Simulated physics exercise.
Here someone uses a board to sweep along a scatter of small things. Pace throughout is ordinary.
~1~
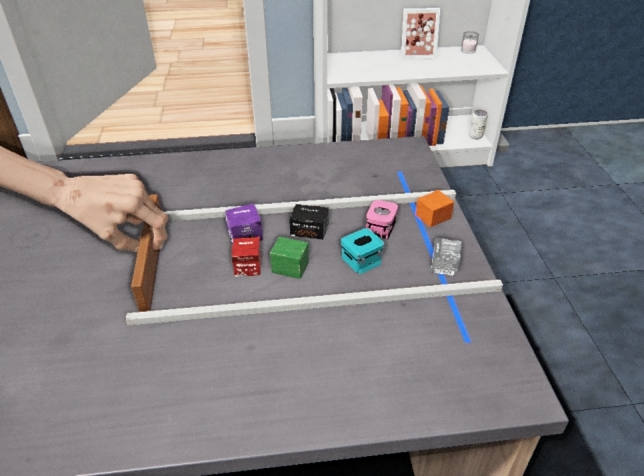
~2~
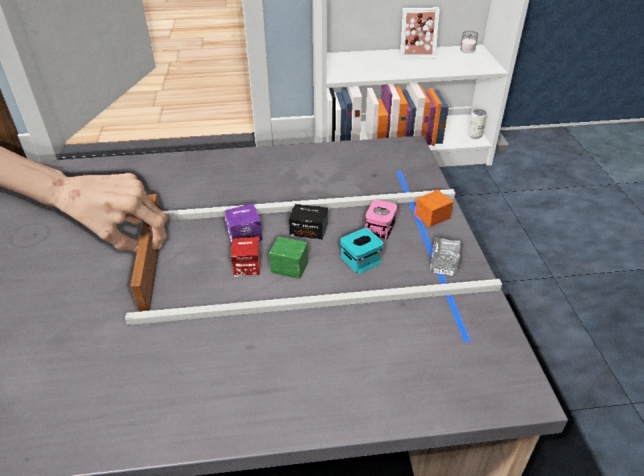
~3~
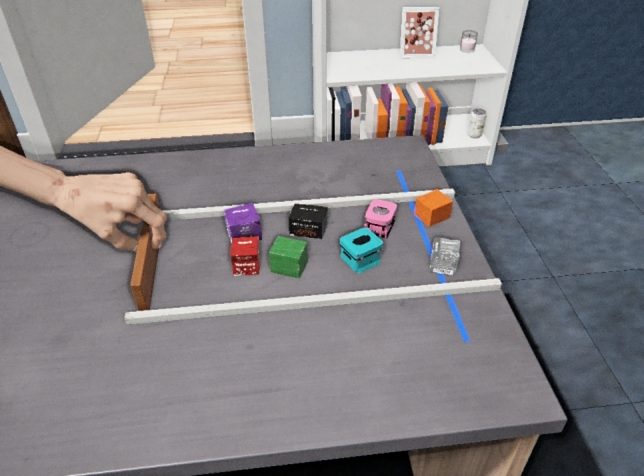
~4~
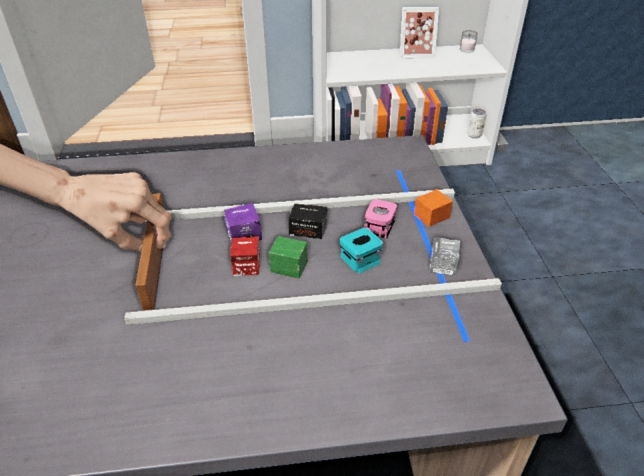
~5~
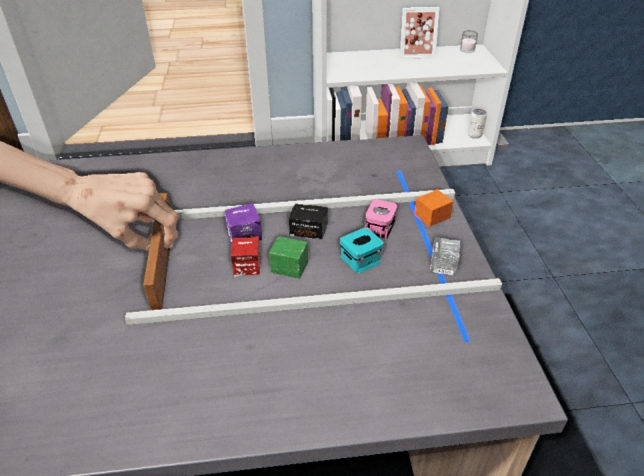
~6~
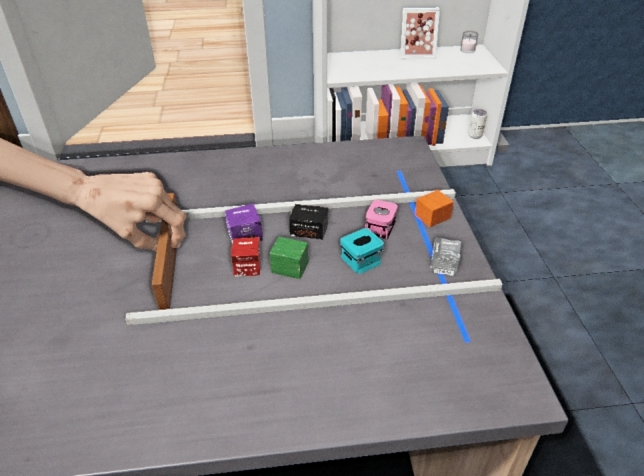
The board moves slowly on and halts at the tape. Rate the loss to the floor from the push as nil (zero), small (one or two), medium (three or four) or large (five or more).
The loss is medium.
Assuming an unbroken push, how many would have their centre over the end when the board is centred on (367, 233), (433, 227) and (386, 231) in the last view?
Going through the three positions, you'd get 0, 5 and 2.
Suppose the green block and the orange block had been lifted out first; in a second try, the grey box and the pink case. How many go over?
Result: 2, then 2.
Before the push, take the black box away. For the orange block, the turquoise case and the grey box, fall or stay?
Result: Orange block comes off, turquoise case comes off, grey box comes off.
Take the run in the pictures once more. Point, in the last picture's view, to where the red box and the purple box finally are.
Okay, so first (445, 240), and next (435, 211).
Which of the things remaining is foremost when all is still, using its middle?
It's the black box that is foremost.
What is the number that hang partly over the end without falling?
The total comes out at 2.
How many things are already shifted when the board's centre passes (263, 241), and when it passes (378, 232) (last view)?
Answer - first 4, then 8.
Soon after, none off yet; orange block at rest near (434, 208); grey box at rest near (446, 257); pink case at rest near (381, 219).
Then, none off yet; orange block at rest near (434, 208); grey box at rest near (446, 257); pink case moved a little near (396, 219).
Further on, none off yet; orange block tipped well over near (480, 209); grey box moved well along near (495, 253); pink case moved well along near (456, 214).
At rest, the number that fall off is three or four; fallen, turquoise case, pink case, grey box and orange block.
